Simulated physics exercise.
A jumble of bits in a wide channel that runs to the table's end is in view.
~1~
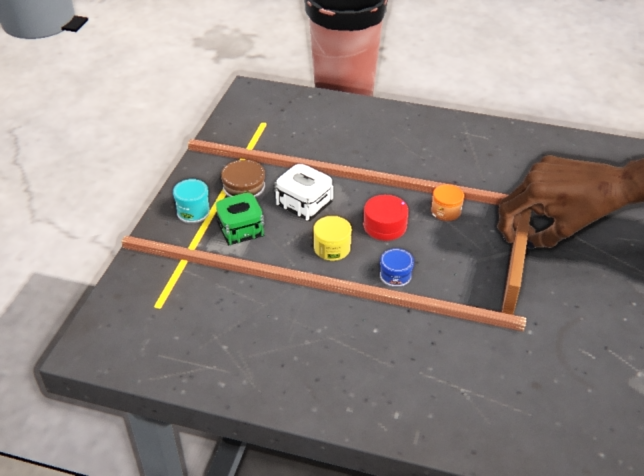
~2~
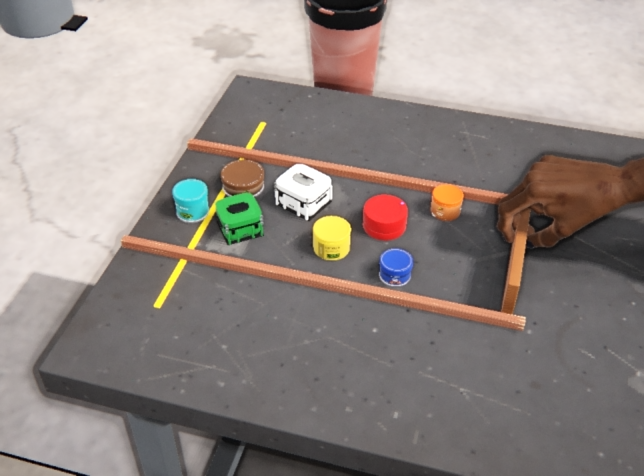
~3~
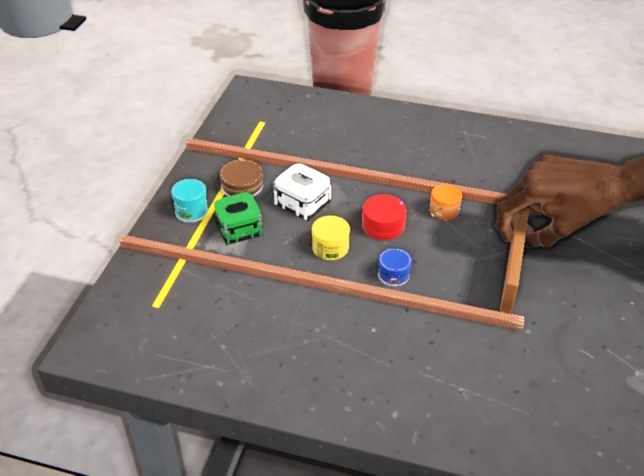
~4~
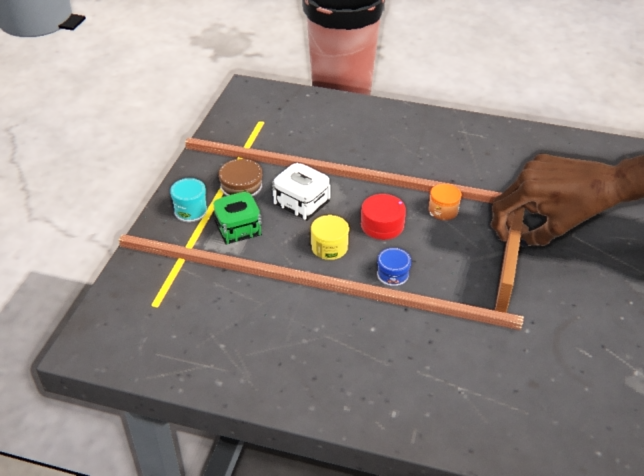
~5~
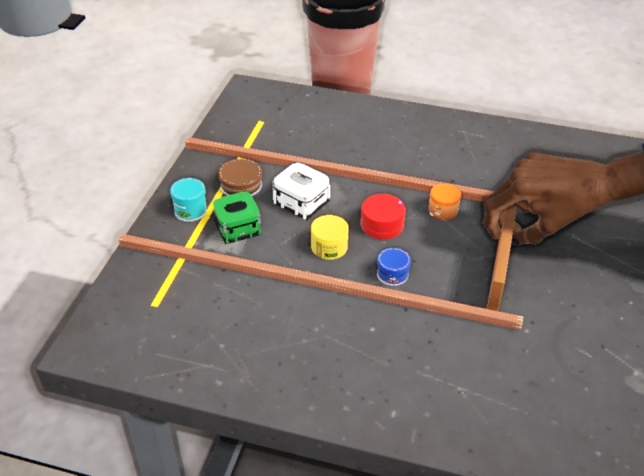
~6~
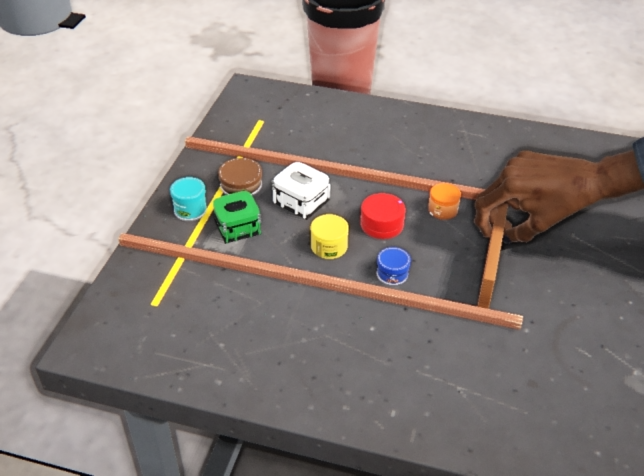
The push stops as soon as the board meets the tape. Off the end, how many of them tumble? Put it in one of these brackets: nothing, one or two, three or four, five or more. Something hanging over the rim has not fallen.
Bracket: One or two.
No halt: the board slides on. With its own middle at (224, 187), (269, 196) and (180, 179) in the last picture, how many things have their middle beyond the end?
Going through the three places, I get 2, 0 and 4.
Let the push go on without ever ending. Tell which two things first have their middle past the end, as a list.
Earliest first: The brown tin, the turquoise tin.
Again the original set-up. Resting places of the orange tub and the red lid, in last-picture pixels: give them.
Orange tub at about (220, 159), red lid at about (201, 179).
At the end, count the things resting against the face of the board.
It's 4.
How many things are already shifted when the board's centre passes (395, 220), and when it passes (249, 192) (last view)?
Note: First position 3; second position 8.
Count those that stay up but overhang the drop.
So the number is 2.
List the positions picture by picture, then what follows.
In the first frame, turquoise tin (192, 201); brown tin (243, 180); green case (240, 219); board (519, 245); tape (217, 204).
In the second frame, brown tin (243, 180); white case (304, 191).
In the third frame, green case (238, 218); board (517, 244).
In the fourth frame, turquoise tin (189, 201); orange tub (445, 202).
In the fifth frame, brown tin (241, 179); blue pot (393, 267).
In the sixth frame, turquoise tin (189, 200); brown tin (241, 178); green case (237, 216); board (496, 239); tape (214, 202).
Soon after, none off yet; turquoise tin at rest near (189, 200); brown tin at rest near (241, 178); green case at rest near (237, 216).
After that, none off yet; turquoise tin at rest near (189, 200); brown tin displaced about its own width near (210, 168); green case moving near (231, 216).
In the end, the number that fall off is one or two; gone, brown tin and turquoise tin.
